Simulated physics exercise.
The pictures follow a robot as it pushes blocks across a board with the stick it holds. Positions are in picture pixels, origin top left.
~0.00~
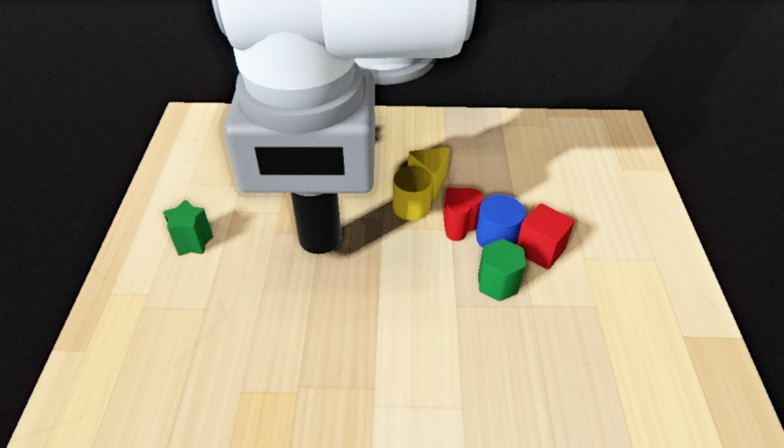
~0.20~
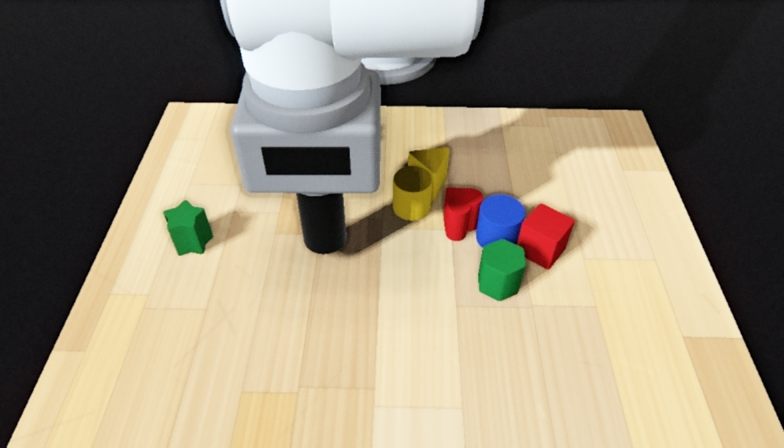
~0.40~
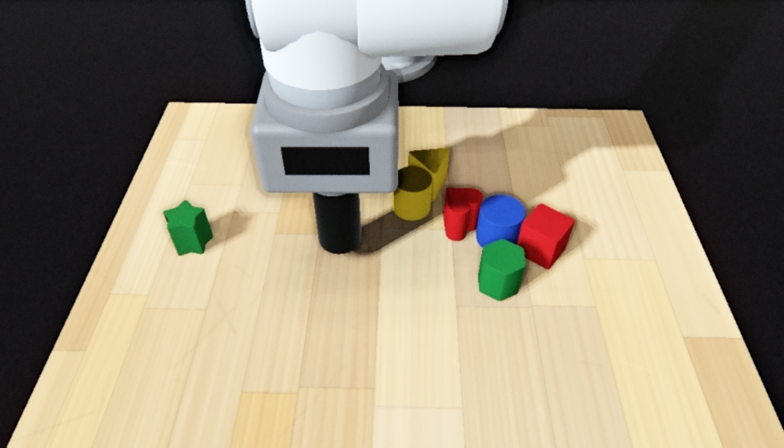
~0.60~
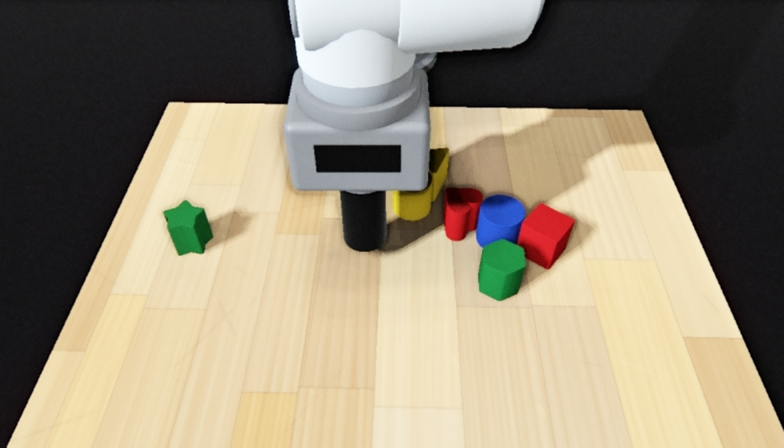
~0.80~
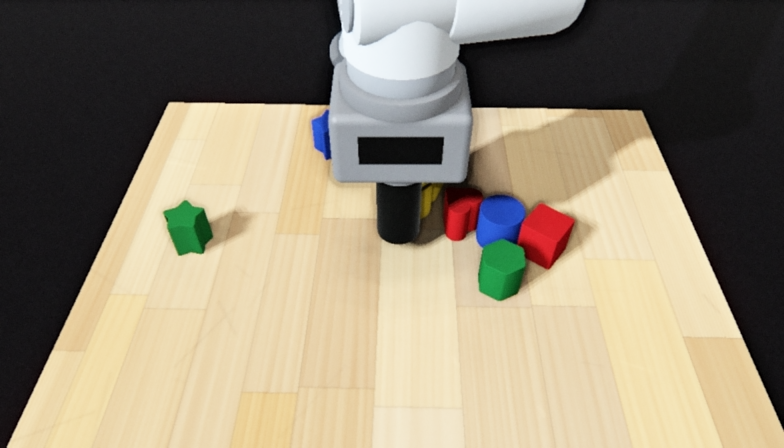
At first, a robot arm holds a black stick upright over a wooden table, between a green star block and a cluster of yellow, red, blue and green blocks. The arm moves the stick steadily right, covering the yellow blocks from view, while a blue block appears behind it; the blocks stay still.
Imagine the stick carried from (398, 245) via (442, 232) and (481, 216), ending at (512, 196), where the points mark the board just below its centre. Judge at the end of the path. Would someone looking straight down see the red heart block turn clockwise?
Final answer: No.
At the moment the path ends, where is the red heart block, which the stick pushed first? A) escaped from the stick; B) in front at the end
It's B.
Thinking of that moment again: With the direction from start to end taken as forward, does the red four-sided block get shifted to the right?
Yes, that is what happens.
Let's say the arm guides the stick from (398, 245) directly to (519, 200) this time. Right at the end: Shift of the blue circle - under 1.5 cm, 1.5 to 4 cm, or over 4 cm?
Between 1.5 and 4 cm.
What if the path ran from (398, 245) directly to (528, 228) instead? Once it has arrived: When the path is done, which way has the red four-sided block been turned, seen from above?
Looking down, it rotates clockwise.
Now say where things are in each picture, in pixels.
Lower end of the stick at (320, 239), tops of blocks, yellow circle at (413, 179), red heart block at (463, 198), blue circle at (503, 210), red four-sided block at (549, 222), in the first frame.
Stick at (325, 239), blocks as before, in the second frame.
Stick at (340, 239), blocks as before, in the third frame.
Stick at (365, 237), blocks as before, in the fourth frame.
Stick at (398, 229), yellow circle hidden, red heart block at (463, 198), blue circle at (503, 210), red four-sided block at (549, 222), in the fifth frame.
The first path, step by step. One third of the way, stick at (444, 217); red heart block at (477, 193), turned 15° anticlockwise; blue circle at (509, 209).
Two thirds of the way, stick at (484, 200); red heart block at (510, 171), turned 35° anticlockwise; blue circle at (525, 204); red four-sided block at (561, 228).
At the end, stick at (516, 180); yellow circle not moved; red heart block at (539, 152), turned 45° anticlockwise; blue circle at (539, 197); red four-sided block at (565, 229).
